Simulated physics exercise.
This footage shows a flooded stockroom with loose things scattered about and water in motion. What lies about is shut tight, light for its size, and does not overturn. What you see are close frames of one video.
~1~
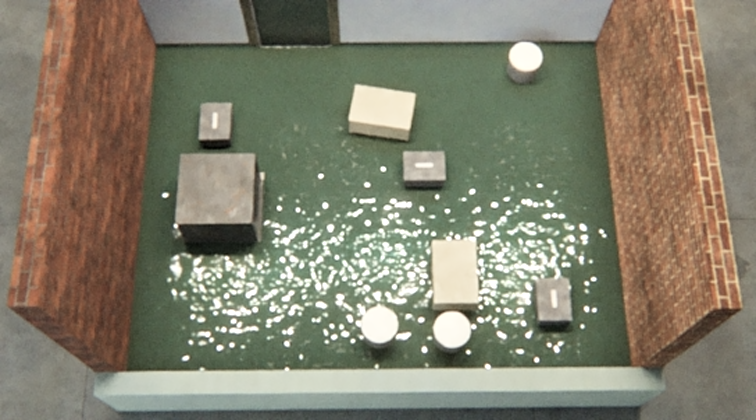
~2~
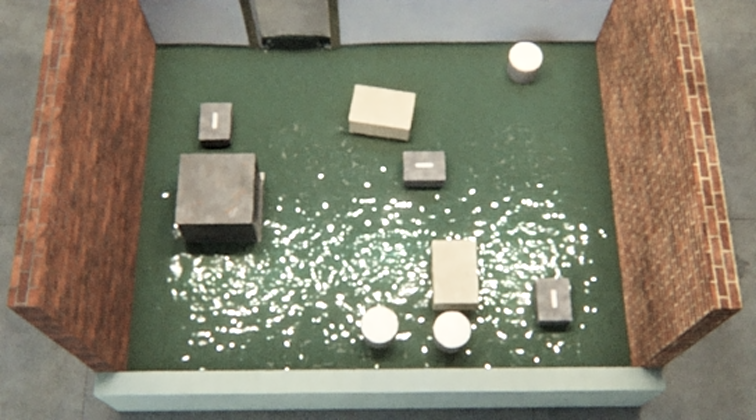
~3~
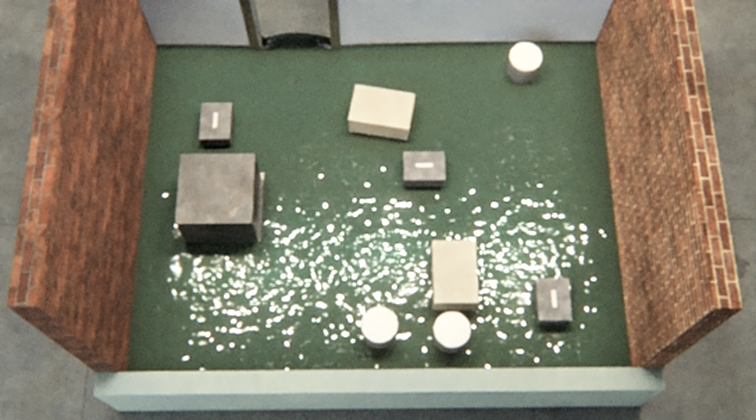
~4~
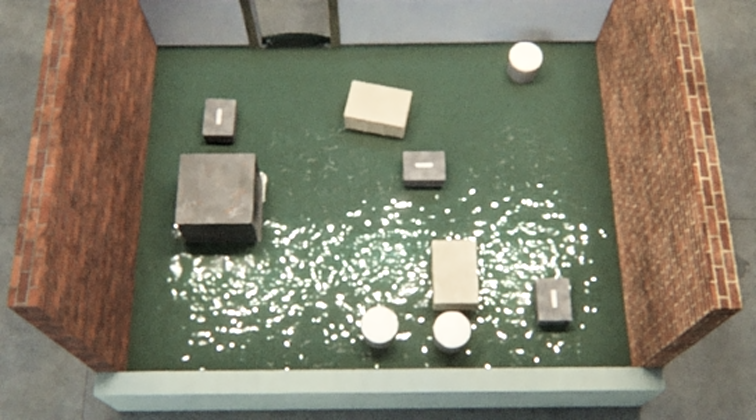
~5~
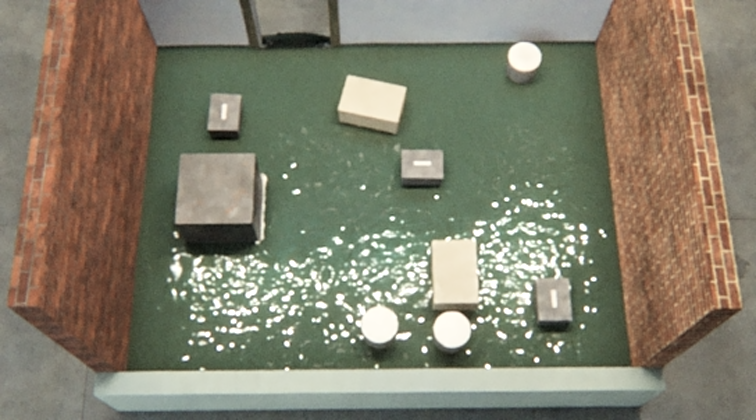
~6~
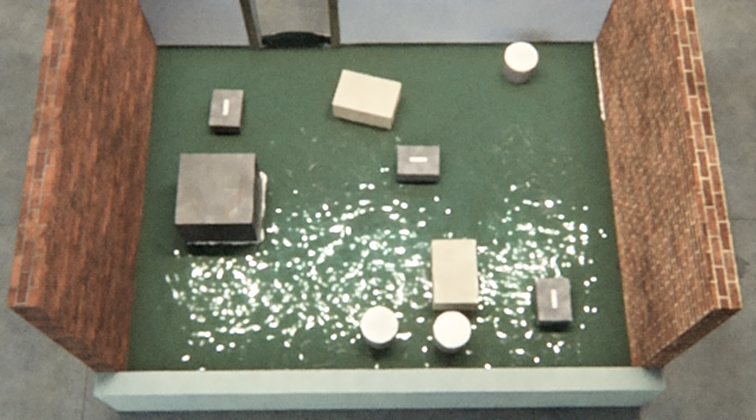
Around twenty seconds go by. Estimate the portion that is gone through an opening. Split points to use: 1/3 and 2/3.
From 1/3 to 2/3.
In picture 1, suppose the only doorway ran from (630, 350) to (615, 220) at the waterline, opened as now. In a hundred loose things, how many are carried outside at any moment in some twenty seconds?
That comes out at 90 in a hundred.
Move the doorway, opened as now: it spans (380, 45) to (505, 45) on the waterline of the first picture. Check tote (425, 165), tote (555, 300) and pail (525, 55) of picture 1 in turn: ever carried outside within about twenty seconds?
Taken in that order, the answers are swept away, not lost, swept away.
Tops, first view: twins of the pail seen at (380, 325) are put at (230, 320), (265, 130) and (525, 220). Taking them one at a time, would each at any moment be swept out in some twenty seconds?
Remains, exits, remains.
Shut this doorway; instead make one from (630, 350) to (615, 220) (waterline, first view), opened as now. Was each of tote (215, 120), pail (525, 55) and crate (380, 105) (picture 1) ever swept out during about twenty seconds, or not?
Lab note - object 1: Retained; object 2: Escaped; object 3: Escaped.
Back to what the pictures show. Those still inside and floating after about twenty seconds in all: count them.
So that is 5.
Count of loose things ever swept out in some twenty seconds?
It totals 3.
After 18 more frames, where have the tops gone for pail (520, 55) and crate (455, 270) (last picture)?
Roughly at (477, 49) and (433, 238).
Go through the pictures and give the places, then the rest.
A crate at (382, 107) floats; a tote at (215, 121) floats; 0 of 8 have shifted, in the first frame.
A crate at (382, 107) floats; a tote at (215, 121) floats; 0 of 8 have shifted, in the second frame.
A crate at (382, 107), afloat; a tote at (215, 121) floats; 0 of 8 have shifted, in the third frame.
A crate at (378, 104) floats, close to its start; a tote at (219, 117), afloat, close to its start; 2 of 8 have shifted, in the fourth frame.
A crate at (372, 99) floats, close to its start; a tote at (224, 112) floats, close to its start; 2 of 8 have shifted, in the fifth frame.
A crate at (367, 94) floats, close to its start; a tote at (226, 108) floats, close to its start; 3 of 8 have shifted, in the sixth frame.
A moment on, 0 of 8 are out; 8 afloat.
Next, 2 of 8 are out; 6 afloat.
Later, 3 of 8 are out; 5 afloat.
In the end, 3 of 8 are out; 5 afloat.
